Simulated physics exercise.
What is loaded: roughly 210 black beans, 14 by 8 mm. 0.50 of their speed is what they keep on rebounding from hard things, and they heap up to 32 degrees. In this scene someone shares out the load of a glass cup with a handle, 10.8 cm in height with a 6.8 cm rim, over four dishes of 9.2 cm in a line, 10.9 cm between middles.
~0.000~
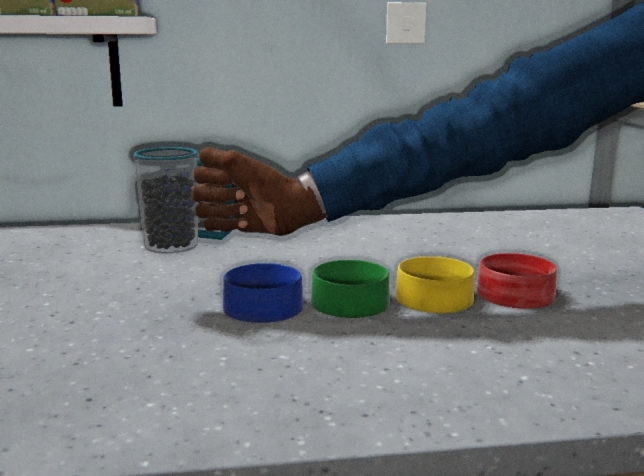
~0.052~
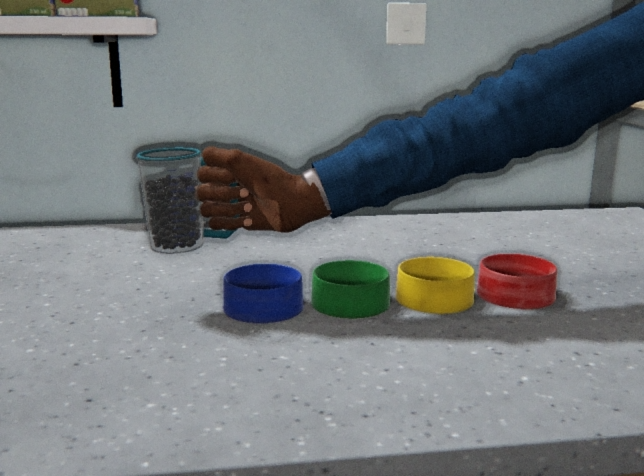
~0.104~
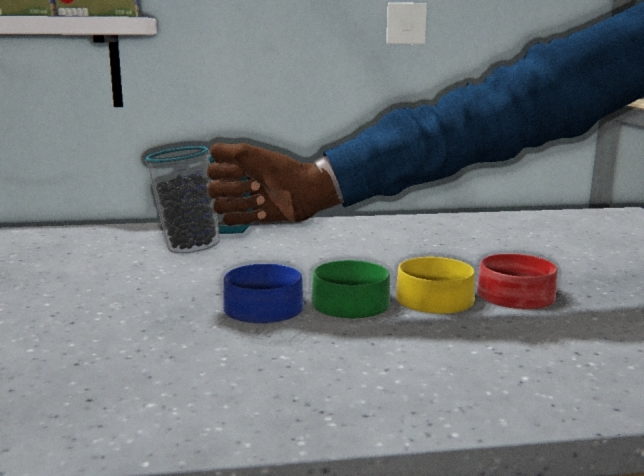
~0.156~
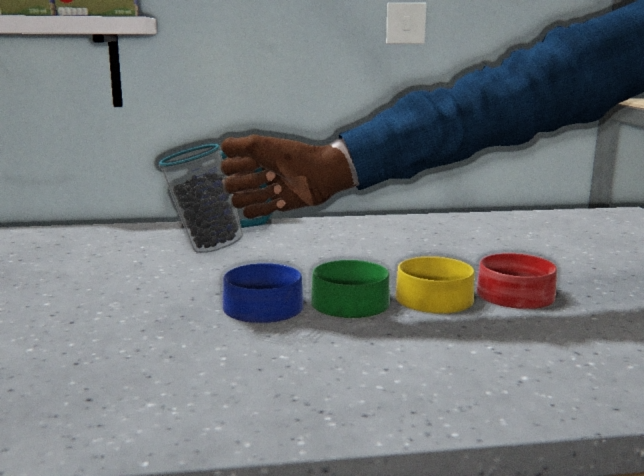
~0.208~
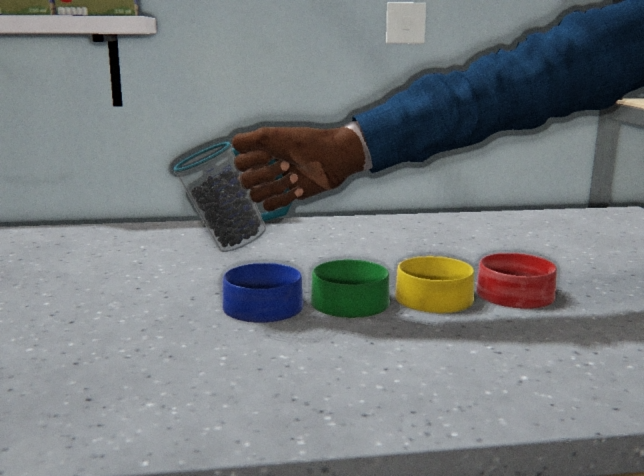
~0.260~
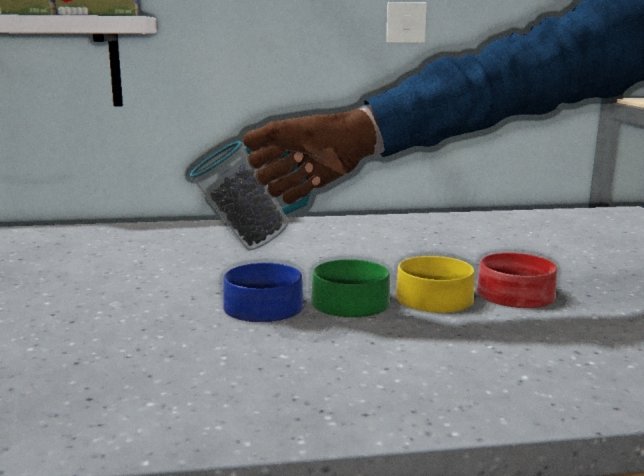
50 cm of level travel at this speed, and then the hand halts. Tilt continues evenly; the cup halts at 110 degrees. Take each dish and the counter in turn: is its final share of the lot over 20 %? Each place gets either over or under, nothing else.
Here is the list: Red over, blue under, green under, yellow over, counter under.
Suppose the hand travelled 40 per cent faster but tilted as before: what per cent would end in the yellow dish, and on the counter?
The shares would then be yellow 0 and counter 0.
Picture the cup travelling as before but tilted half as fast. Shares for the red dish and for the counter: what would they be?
Shares: Red dish 100, counter 0.
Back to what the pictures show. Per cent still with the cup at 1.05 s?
Reading: Approx. 55 %.
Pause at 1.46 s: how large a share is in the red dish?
Some 20 in a hundred by then.
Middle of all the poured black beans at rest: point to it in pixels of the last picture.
In the last view, approximately (493, 286).
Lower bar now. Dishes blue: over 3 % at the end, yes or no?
With blue the answer is negative.
After 0.73 s, tilt 106 degrees; cup holds 95 %.
Then, at 1.05 s, tilt 110 degrees; cup holds 55 %, green 5 %, yellow 30 %.
After 1.46 s, tilt 110 degrees; cup holds 30 %, red 20 %, green 5 %, yellow 30 %.
In the end, at 3.0 s, red 50 %, blue 0 %, green 5 %, yellow 30 %, counter 10 %.
